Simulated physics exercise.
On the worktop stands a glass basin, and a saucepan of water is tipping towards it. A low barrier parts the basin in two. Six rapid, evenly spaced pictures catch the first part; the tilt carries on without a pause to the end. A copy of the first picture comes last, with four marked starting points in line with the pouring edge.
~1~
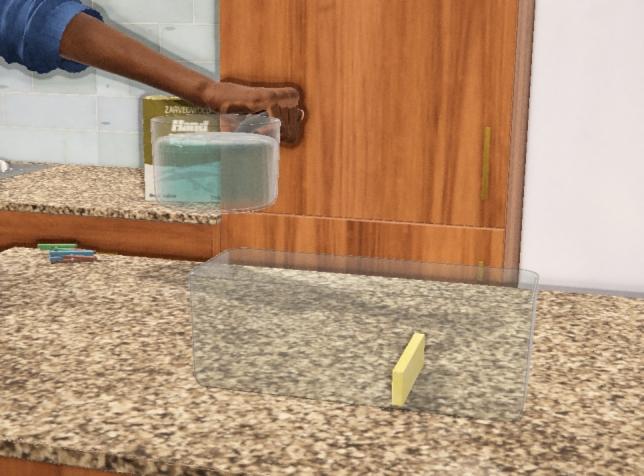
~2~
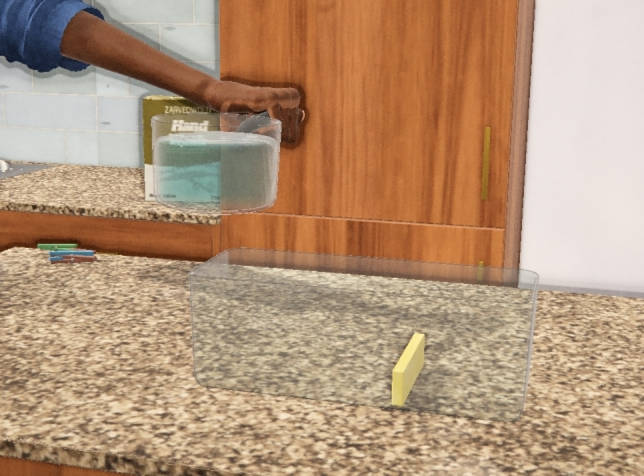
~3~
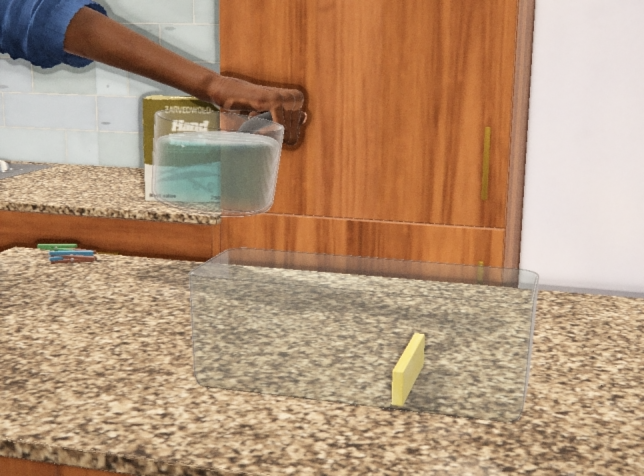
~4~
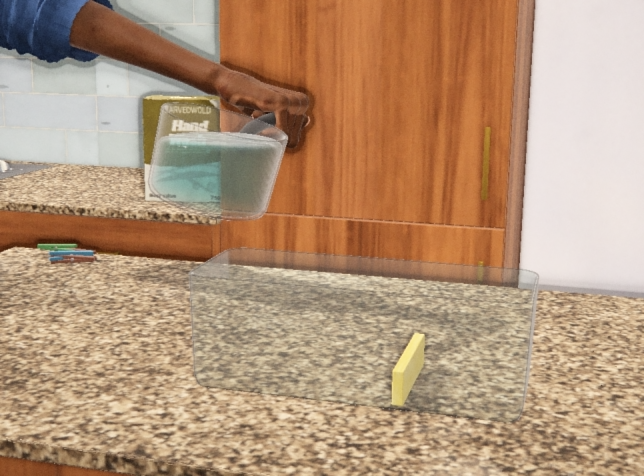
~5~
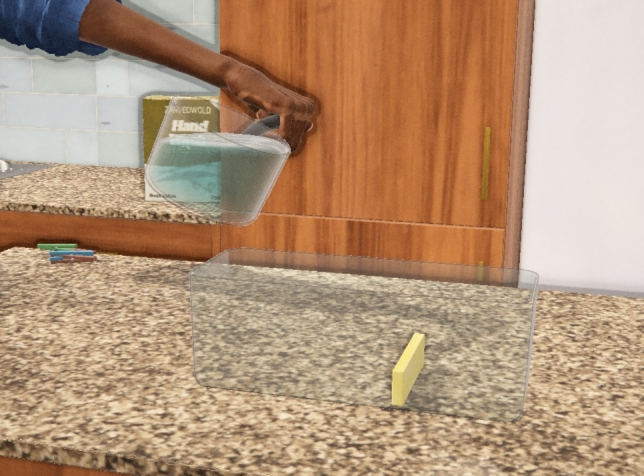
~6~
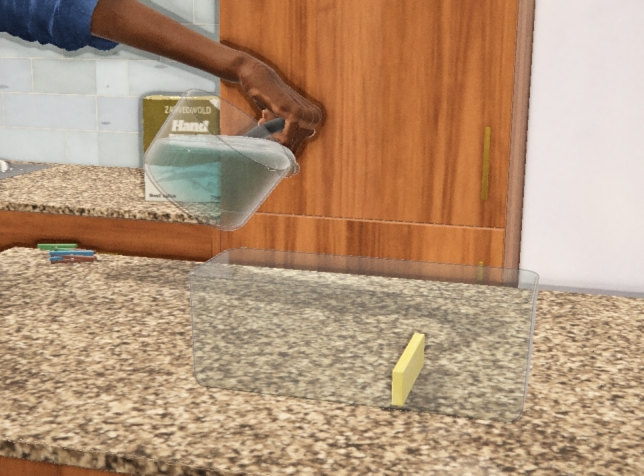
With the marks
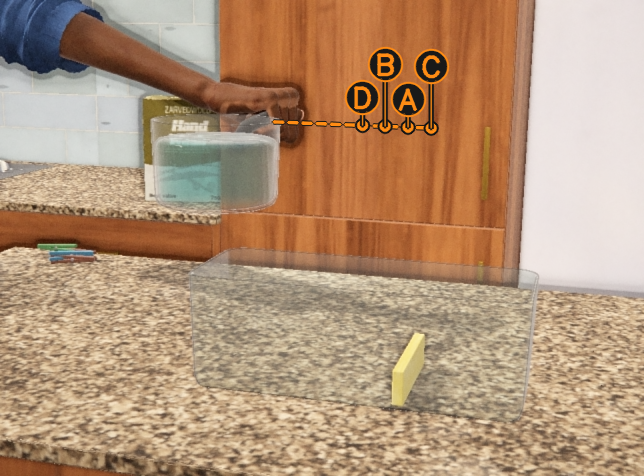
An arm in a blue sleeve held a clear pan of water above a glass basin with a low yellow barrier, then gradually tilted it to the right until water reached just over the lip.
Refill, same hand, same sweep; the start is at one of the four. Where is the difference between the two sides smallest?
Dot D.
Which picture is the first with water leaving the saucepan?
In picture 6.
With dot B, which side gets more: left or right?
The right side.
On the marked copy, A at (408, 127); B at (385, 126); C at (431, 128); D at (362, 125).
Choosing A, about 32 % ends left of the wall and 67 % right of it.
Choosing B, about 32 % ends left of the wall and 67 % right of it.
Choosing C, about 33 % ends left of the wall and 66 % right of it.
Choosing D, about 53 % ends left of the wall and 47 % right of it.
